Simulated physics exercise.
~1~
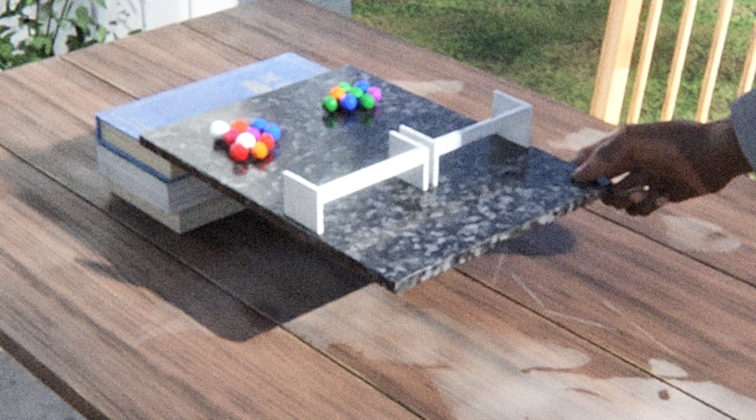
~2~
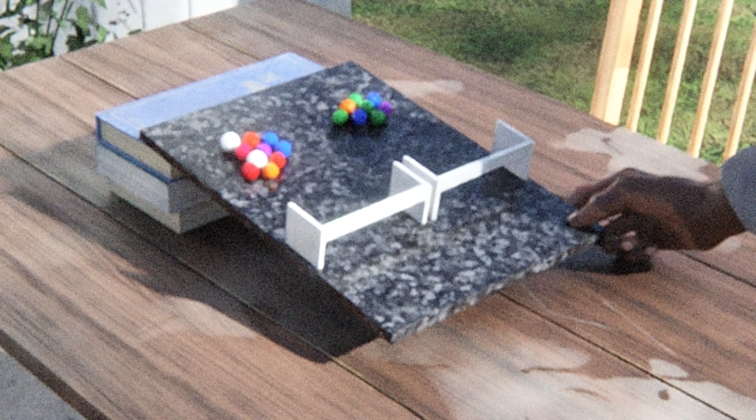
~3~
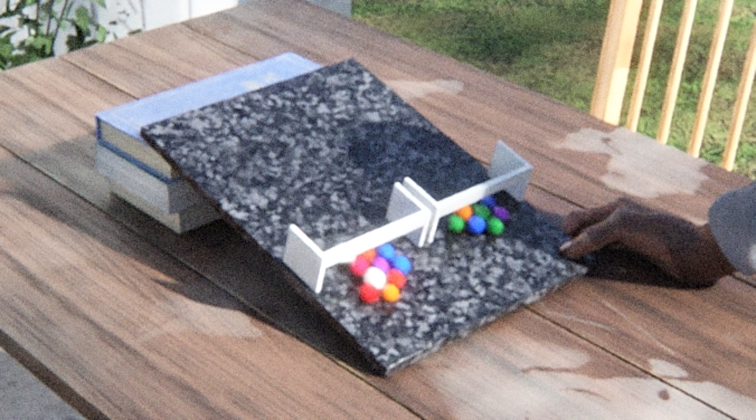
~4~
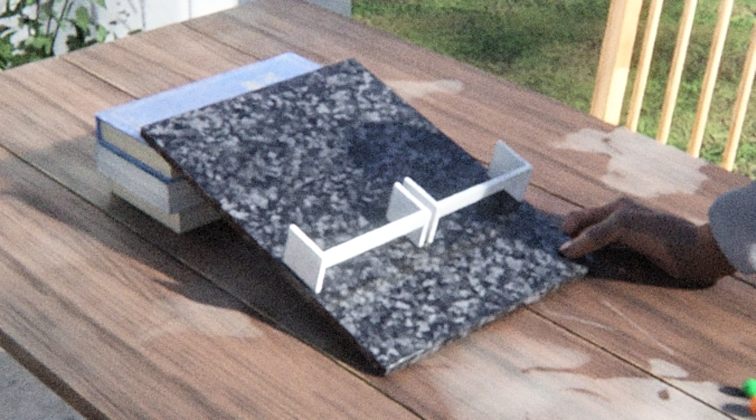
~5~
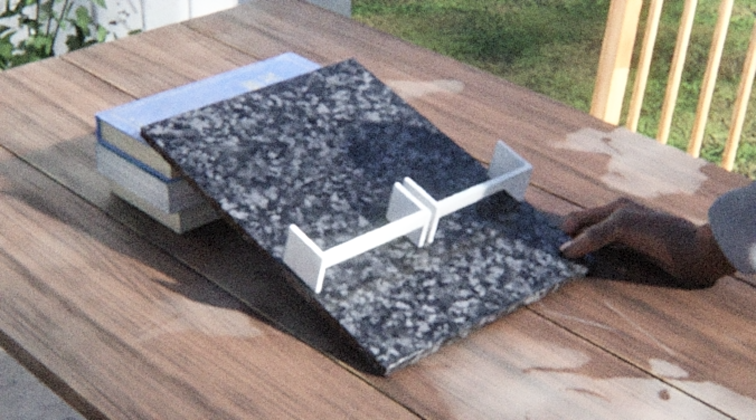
A hand at the right holds the free end of a speckled black and gray board on a wooden outdoor table, seen from above at an angle, with grass and a pale railing behind. The board's far left end rests on stacked books, and two clusters of colorful little balls sit near it, uphill of two white raised bars. The hand lowers its end, and the board tilts more steeply. Both clusters slide down toward the bars, pass beneath them and continue off the board toward the lower right. The board ends up sloping and empty except for the bars, the hand still at its edge.
